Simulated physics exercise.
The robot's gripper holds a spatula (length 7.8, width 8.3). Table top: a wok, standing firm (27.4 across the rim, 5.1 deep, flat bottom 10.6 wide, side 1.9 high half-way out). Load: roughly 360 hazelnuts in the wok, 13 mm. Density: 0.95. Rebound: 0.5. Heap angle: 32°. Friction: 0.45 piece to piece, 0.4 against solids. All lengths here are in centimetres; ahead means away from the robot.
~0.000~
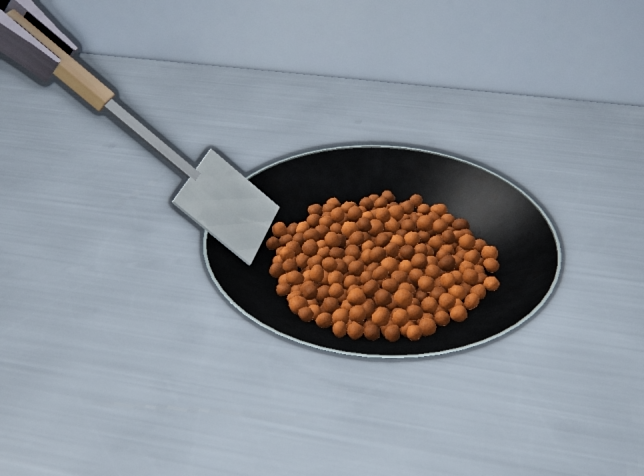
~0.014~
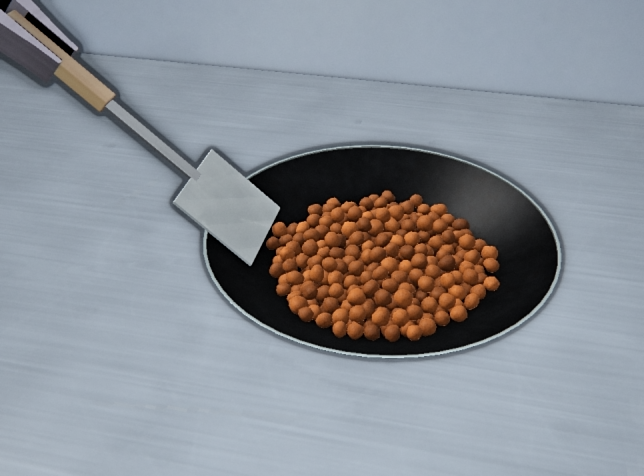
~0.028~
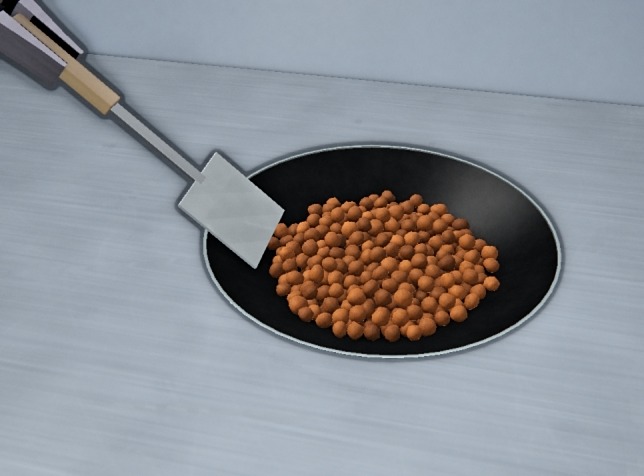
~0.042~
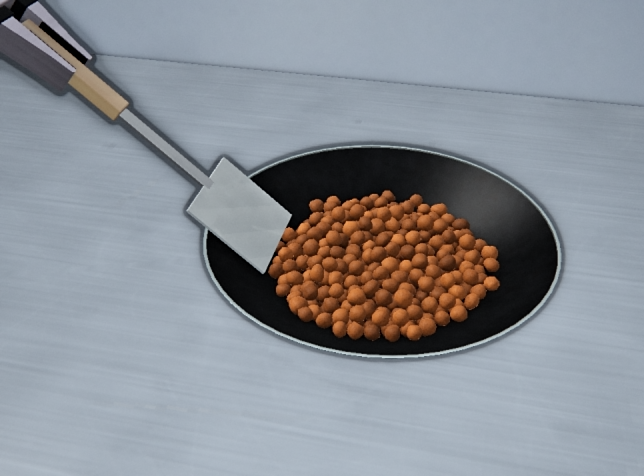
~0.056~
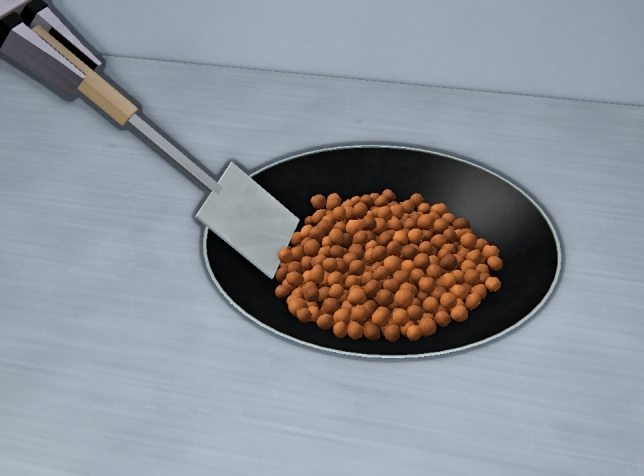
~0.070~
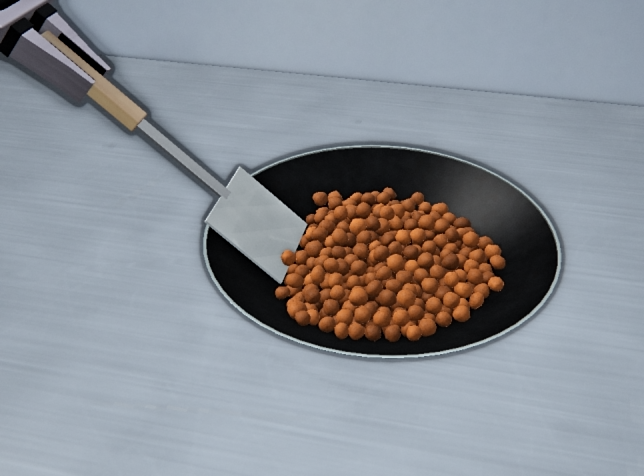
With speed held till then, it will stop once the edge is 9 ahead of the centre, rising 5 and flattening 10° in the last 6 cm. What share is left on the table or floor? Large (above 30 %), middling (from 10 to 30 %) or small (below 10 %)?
Middling; from 10 to 30 %.
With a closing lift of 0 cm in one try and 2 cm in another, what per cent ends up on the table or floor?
It comes to around 15 per cent on the first try and around 20 per cent on the second.
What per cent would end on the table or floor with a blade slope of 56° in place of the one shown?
Around 20 in a hundred.
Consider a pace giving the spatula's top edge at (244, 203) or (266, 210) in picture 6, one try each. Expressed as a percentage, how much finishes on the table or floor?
Try one roughly 40 per cent; try two roughly 50 per cent.
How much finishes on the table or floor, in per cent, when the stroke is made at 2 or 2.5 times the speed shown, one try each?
The two tries give roughly 40 and 50 in a hundred.
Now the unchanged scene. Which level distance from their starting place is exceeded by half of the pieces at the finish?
The answer is about 4 cm.
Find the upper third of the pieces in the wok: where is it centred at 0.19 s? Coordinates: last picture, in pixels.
Roughly at pixel (433, 251).
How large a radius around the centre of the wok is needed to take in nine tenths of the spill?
That's near 40 cm.
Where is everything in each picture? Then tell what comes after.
The first picture shows spatula top edge at (192, 174), sloping 41°; upper third of the load around (380, 252), from x 275 to 490, top at y 200; 360 in the wok.
The second picture shows spatula top edge at (193, 175), sloping 41°; upper third of the load around (380, 252), from x 275 to 490, top at y 200.
The third picture shows spatula top edge at (198, 178), sloping 41°; upper third of the load around (380, 252), from x 275 to 490, top at y 200.
The fourth picture shows spatula top edge at (206, 183), sloping 41°; upper third of the load around (380, 251), from x 275 to 490, top at y 200.
The fifth picture shows spatula top edge at (215, 188), sloping 41°; upper third of the load around (380, 252), from x 285 to 495, top at y 195.
The sixth picture shows spatula top edge at (223, 193), sloping 41°; upper third of the load around (384, 253), from x 285 to 500, top at y 195; 360 in the wok.
By 0.19 s, sloping 41°, highest piece 5 above the table; 360 in the wok.
By 0.31 s, sloping 38°, highest piece 7 above the table; 360 in the wok.
By 0.57 s, sloping 31°, highest piece 6 above the table; 297 in the wok, 59 on the table or floor, 4 on the blade or in flight.
By 1.62 s, sloping 31°, highest piece 5 above the table; 297 in the wok, 63 on the table or floor.
Final count, 297 in the wok, 63 on the table or floor. That is 18 % on the table or floor.
